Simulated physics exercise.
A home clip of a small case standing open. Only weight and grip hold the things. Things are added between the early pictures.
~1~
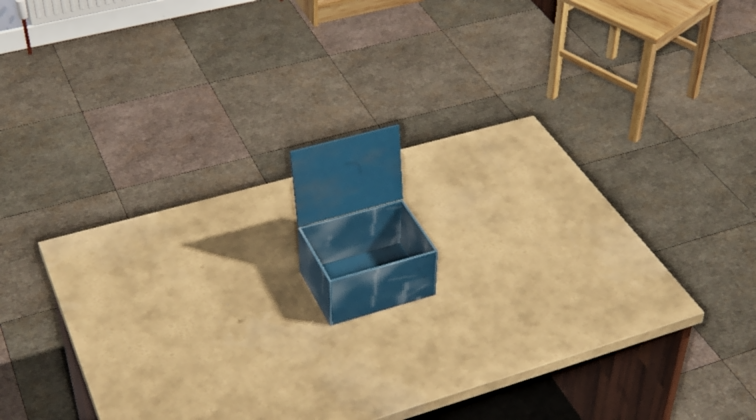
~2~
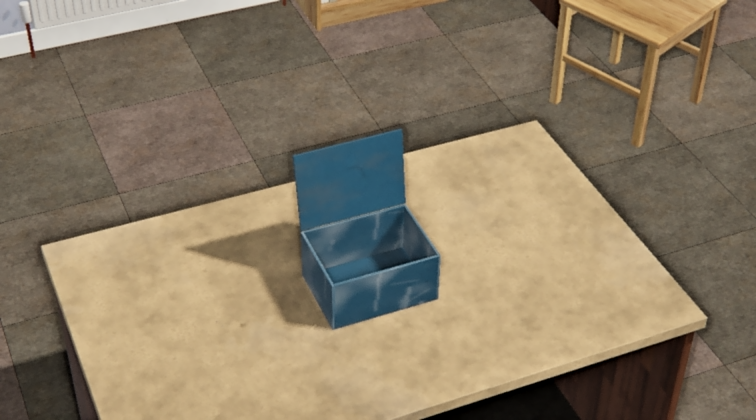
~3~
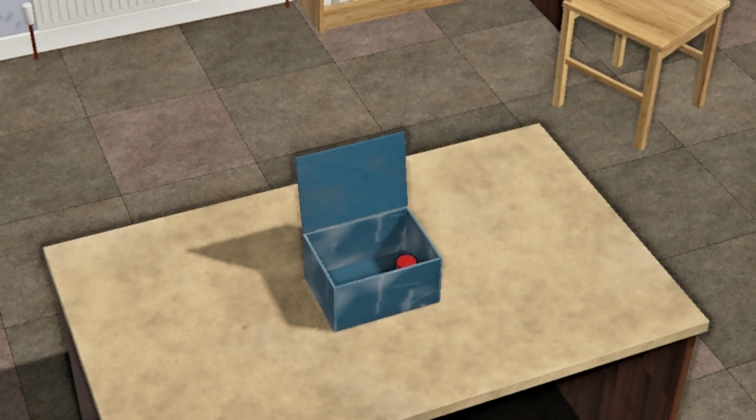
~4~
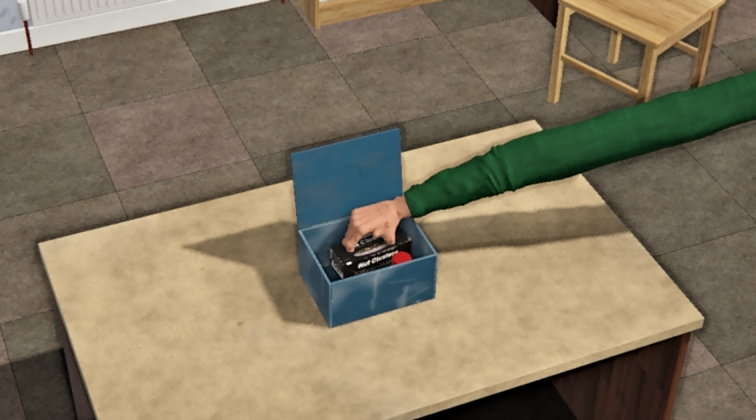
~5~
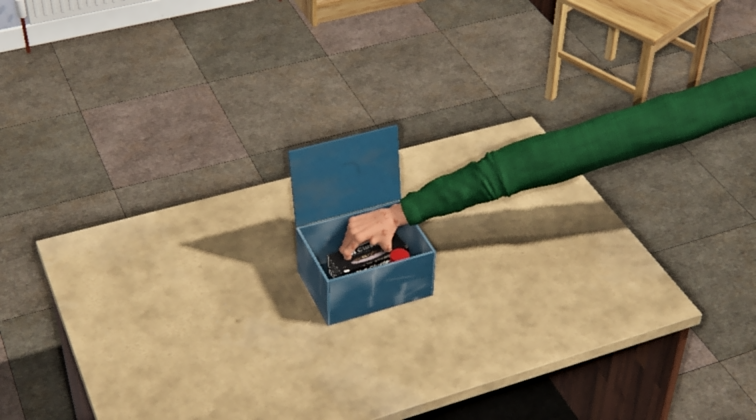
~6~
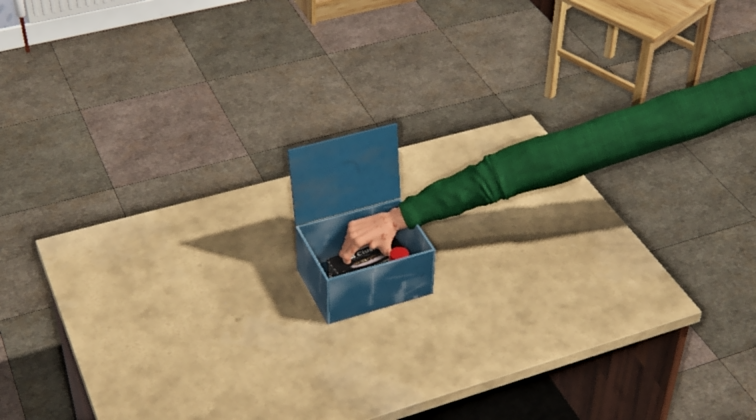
A red object appears in the open blue box, then a hand lowers a black carton inside.
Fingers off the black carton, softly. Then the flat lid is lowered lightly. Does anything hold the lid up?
It sits on the rim.
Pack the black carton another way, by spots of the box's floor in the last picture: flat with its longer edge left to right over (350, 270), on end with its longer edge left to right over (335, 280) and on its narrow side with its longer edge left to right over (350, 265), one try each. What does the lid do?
First, it sits on the rim; second, it is held up; third, it shuts flat.
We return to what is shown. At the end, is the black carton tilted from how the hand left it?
The black carton keeps its pose.
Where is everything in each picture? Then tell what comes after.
The last thing is not in view yet, in the first picture.
The last thing is not in view yet, in the second picture.
The last thing is not in view yet, in the third picture.
On its way; black carton (371, 252), in the fourth picture.
On its way; black carton (368, 260), in the fifth picture.
In place under the hand, in the sixth picture.
Then, 1.20 s after the last picture, lid starting down.
Then, 1.60 s after the last picture, lid 58° above the rim.
Then, 1.90 s after the last picture, lid 30° above the rim.
Then, 2.10 s after the last picture, lid 8° above the rim.
At rest, lid shut; both in place. Seen from the same camera at the end, black carton near (367, 264).
